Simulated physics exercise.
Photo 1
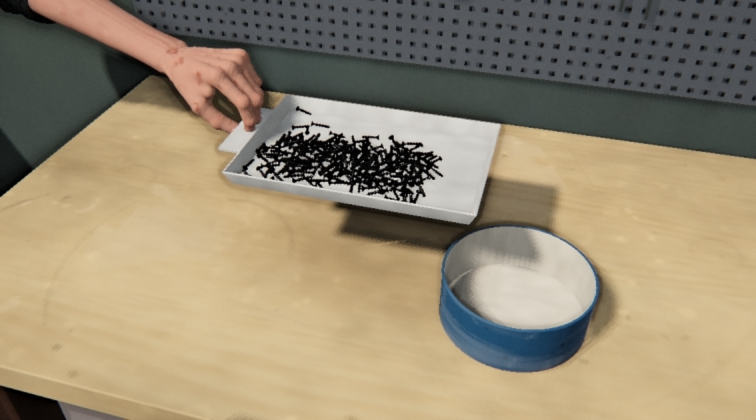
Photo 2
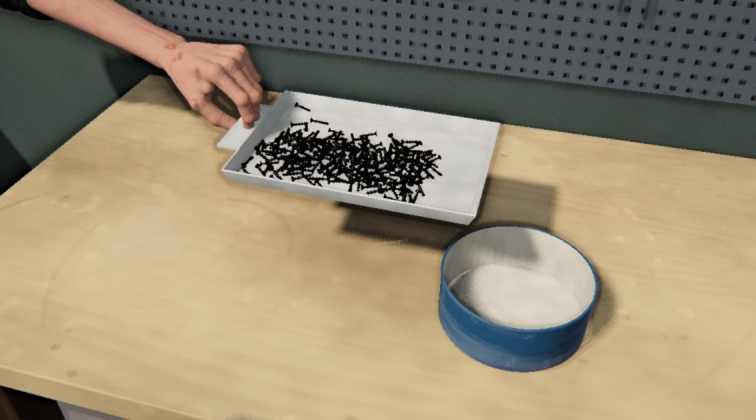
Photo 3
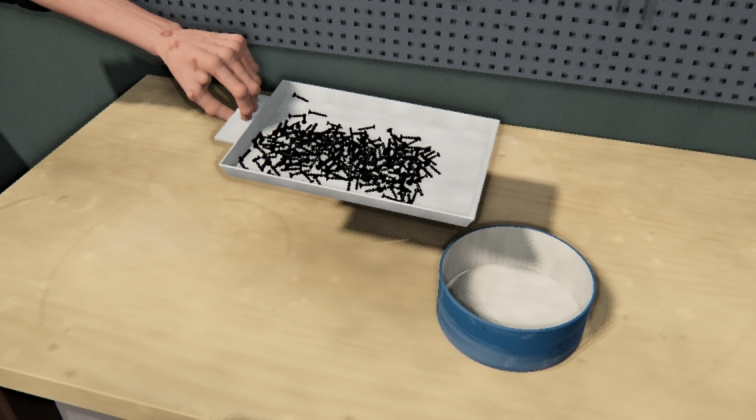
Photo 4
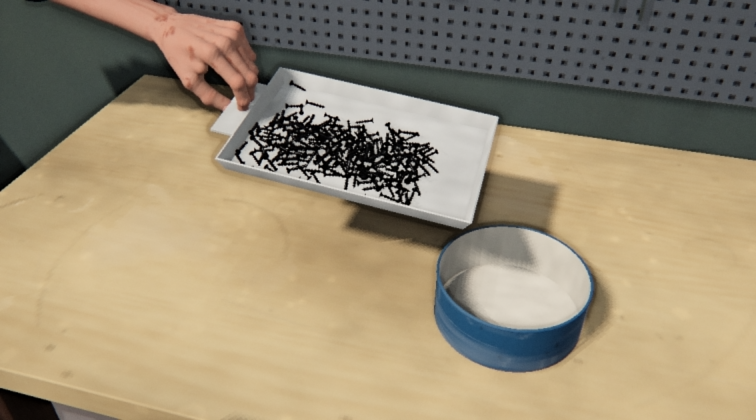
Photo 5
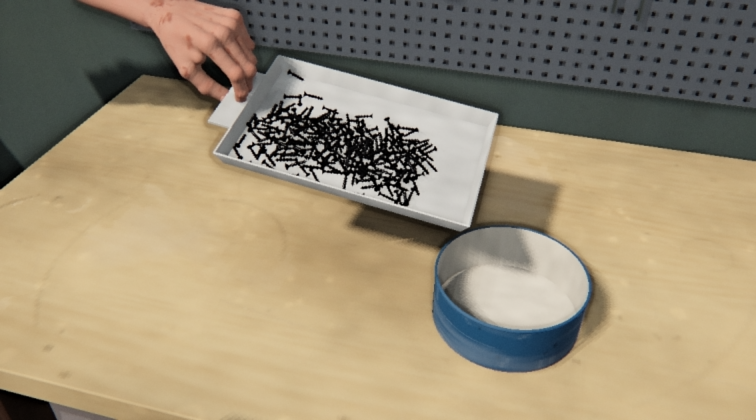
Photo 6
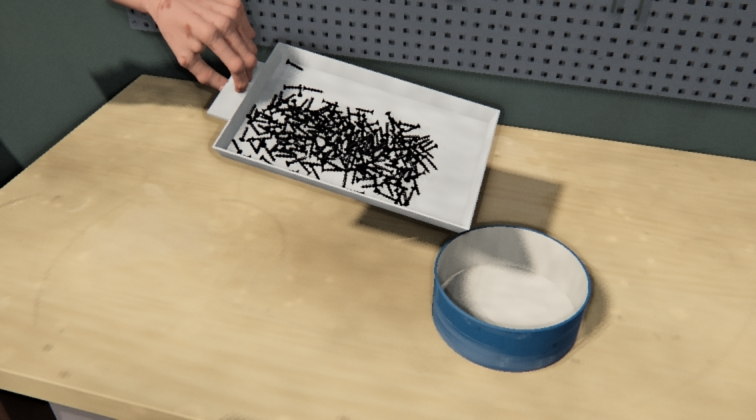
At the start, a hand at the left holds a white rimmed tray of many small black screws, nearly level above a wooden bench beside a blue round pot. The hand's end of the tray then rises steadily, slanting it down toward the pot, while the screws stay bunched on it.
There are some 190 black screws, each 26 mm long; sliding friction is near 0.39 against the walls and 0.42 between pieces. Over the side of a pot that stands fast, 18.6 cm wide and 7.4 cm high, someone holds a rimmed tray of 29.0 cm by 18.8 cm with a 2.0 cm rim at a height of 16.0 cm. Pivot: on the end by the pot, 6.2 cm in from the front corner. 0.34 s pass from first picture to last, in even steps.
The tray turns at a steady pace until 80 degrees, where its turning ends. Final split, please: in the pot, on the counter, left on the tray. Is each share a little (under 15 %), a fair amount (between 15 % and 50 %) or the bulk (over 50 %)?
Pot: The bulk; counter: A fair amount; left on the tray: A little.
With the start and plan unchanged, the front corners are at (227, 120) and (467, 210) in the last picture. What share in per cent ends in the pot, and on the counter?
In the pot: 65 per cent; on the counter: 35 per cent.
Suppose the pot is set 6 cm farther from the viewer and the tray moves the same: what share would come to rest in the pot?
Estimated share: Around 10 in a hundred.
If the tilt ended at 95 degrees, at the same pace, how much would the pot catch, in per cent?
65 %.
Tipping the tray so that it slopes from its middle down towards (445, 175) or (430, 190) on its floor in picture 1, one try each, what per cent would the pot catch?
That would be close to 90 per cent, then close to 100 per cent.
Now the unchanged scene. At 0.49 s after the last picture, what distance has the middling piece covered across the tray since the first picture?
About 8 cm.
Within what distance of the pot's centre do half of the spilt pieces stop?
About 14 cm.
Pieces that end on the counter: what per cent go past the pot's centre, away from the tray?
I'd put it close to 0 per cent.
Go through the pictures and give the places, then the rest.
Tray tilt 0 degrees, front corners at (231, 170) and (470, 210); middle of the pieces at (345, 161); pot at (519, 273), in the first picture.
Tray tilt 1 degrees, front corners at (230, 167) and (469, 210); middle of the pieces at (344, 160), in the second picture.
Tray tilt 5 degrees, front corners at (228, 162) and (468, 213), lowest corner right front; middle of the pieces at (343, 155), in the third picture.
Tray tilt 9 degrees, front corners at (225, 156) and (466, 216), lowest corner right front; middle of the pieces at (340, 150), in the fourth picture.
Tray tilt 13 degrees, front corners at (222, 150) and (464, 219), lowest corner right front; middle of the pieces at (339, 146), in the fifth picture.
Tray tilt 17 degrees, front corners at (222, 144) and (463, 222), lowest corner right front; middle of the pieces at (341, 142); pot at (512, 273), in the sixth picture.
Then, 0.49 s after the last picture, tilt 47 degrees; the tray holds 100 %, the pot 0 %.
Then, 0.81 s after the last picture, tilt 67 degrees; the tray holds 70 %, the pot 10 %.
Then, 1.24 s after the last picture, tilt 80 degrees; the tray holds 0 %, the pot 55 %.
In the end, pot 55 %, counter 40 %, tray 0 %.
